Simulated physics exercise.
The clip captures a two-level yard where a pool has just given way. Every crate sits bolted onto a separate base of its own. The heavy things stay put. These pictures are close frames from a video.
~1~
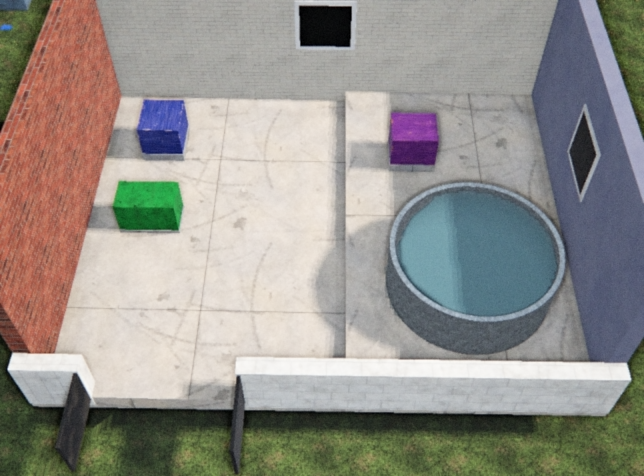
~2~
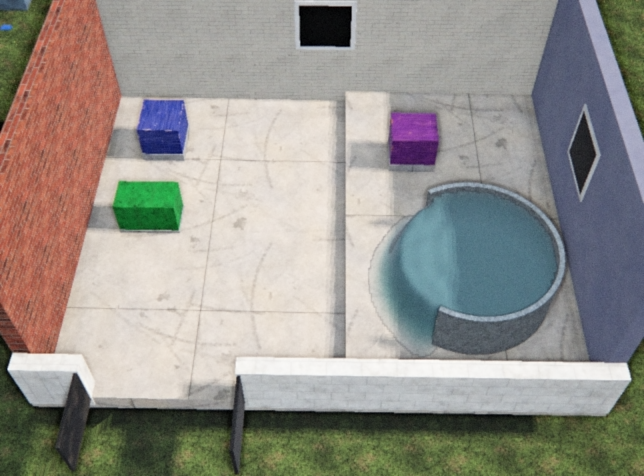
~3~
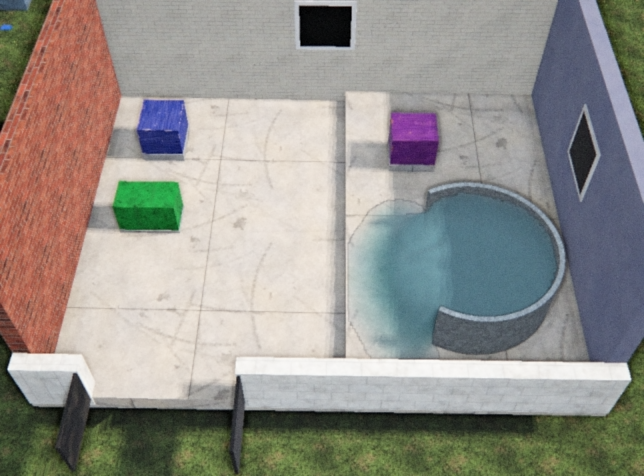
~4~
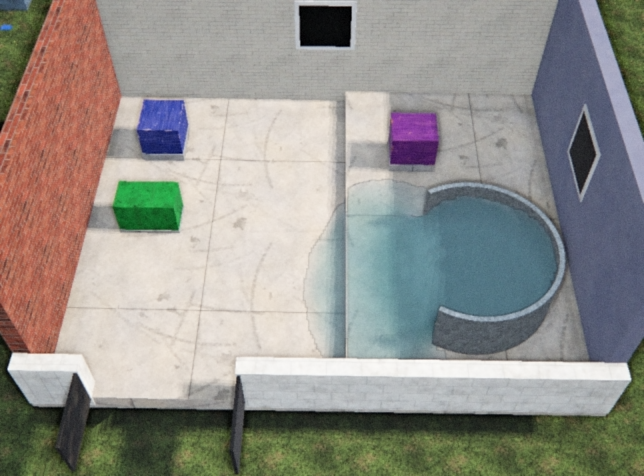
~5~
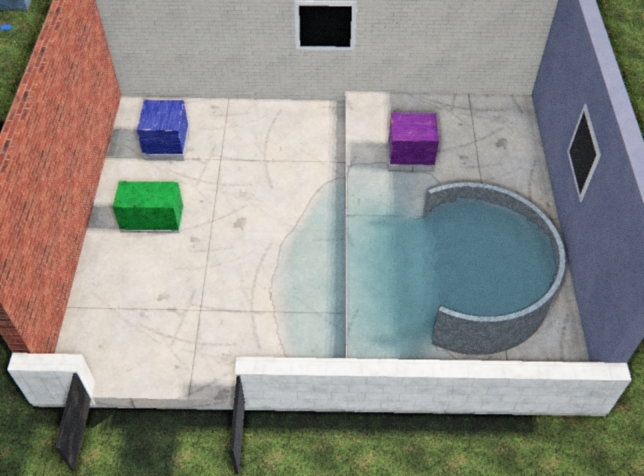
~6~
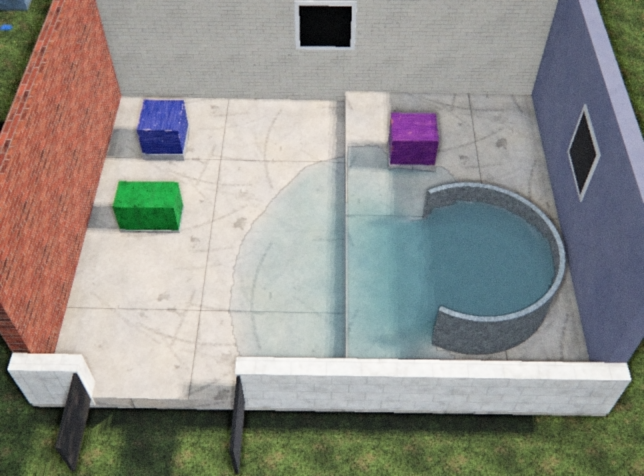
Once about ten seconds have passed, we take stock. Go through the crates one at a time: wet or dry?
In the end the blue crate meets the water. The purple crate avoids the water. The green crate meets the water.
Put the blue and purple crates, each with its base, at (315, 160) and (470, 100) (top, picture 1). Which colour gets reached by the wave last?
The purple-painted one.
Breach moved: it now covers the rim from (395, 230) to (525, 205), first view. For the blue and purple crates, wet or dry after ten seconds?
My reading: Blue gets drenched, purple gets drenched.
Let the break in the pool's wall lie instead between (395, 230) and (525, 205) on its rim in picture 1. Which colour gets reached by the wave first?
It's the one in purple.
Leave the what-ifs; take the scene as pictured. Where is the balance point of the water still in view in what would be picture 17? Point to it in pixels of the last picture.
At about (295, 276).
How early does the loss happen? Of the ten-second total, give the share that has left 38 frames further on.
Around 65 %.
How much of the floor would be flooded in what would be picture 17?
My best guess is some 70 %.
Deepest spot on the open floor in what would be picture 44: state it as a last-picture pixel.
Approximate pixel: (340, 105).
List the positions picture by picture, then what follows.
Still water in the pool at (476, 251), in the first picture.
The front is at a hidden place, out from the gap at (392, 272), in the second picture.
The front is at (404, 204), out from the gap at (392, 273), in the third picture.
The front is at (373, 184), out from the gap at (391, 275), in the fourth picture.
The front is at (358, 167), out from the gap at (391, 276), in the fifth picture.
Water pours out at (391, 276) and has run to (322, 165), in the sixth picture.
A moment on, water covers 65 % of the floor; the blue crate water round its plinth, the purple crate water round its plinth, the green crate water round its plinth.
Next, water covers 70 % of the floor; the blue crate water round its plinth, the purple crate water round its plinth, the green crate water round its plinth.
Then, water covers 75 % of the floor; the blue crate water round its plinth, the purple crate water round its plinth, the green crate water round its plinth.
Later, water covers 75 % of the floor; the blue crate water round its plinth, the purple crate water round its plinth, the green crate water round its plinth.
In the end, water covers 75 % of the floor; the blue crate was topped, the purple crate stayed above the water, the green crate was topped.
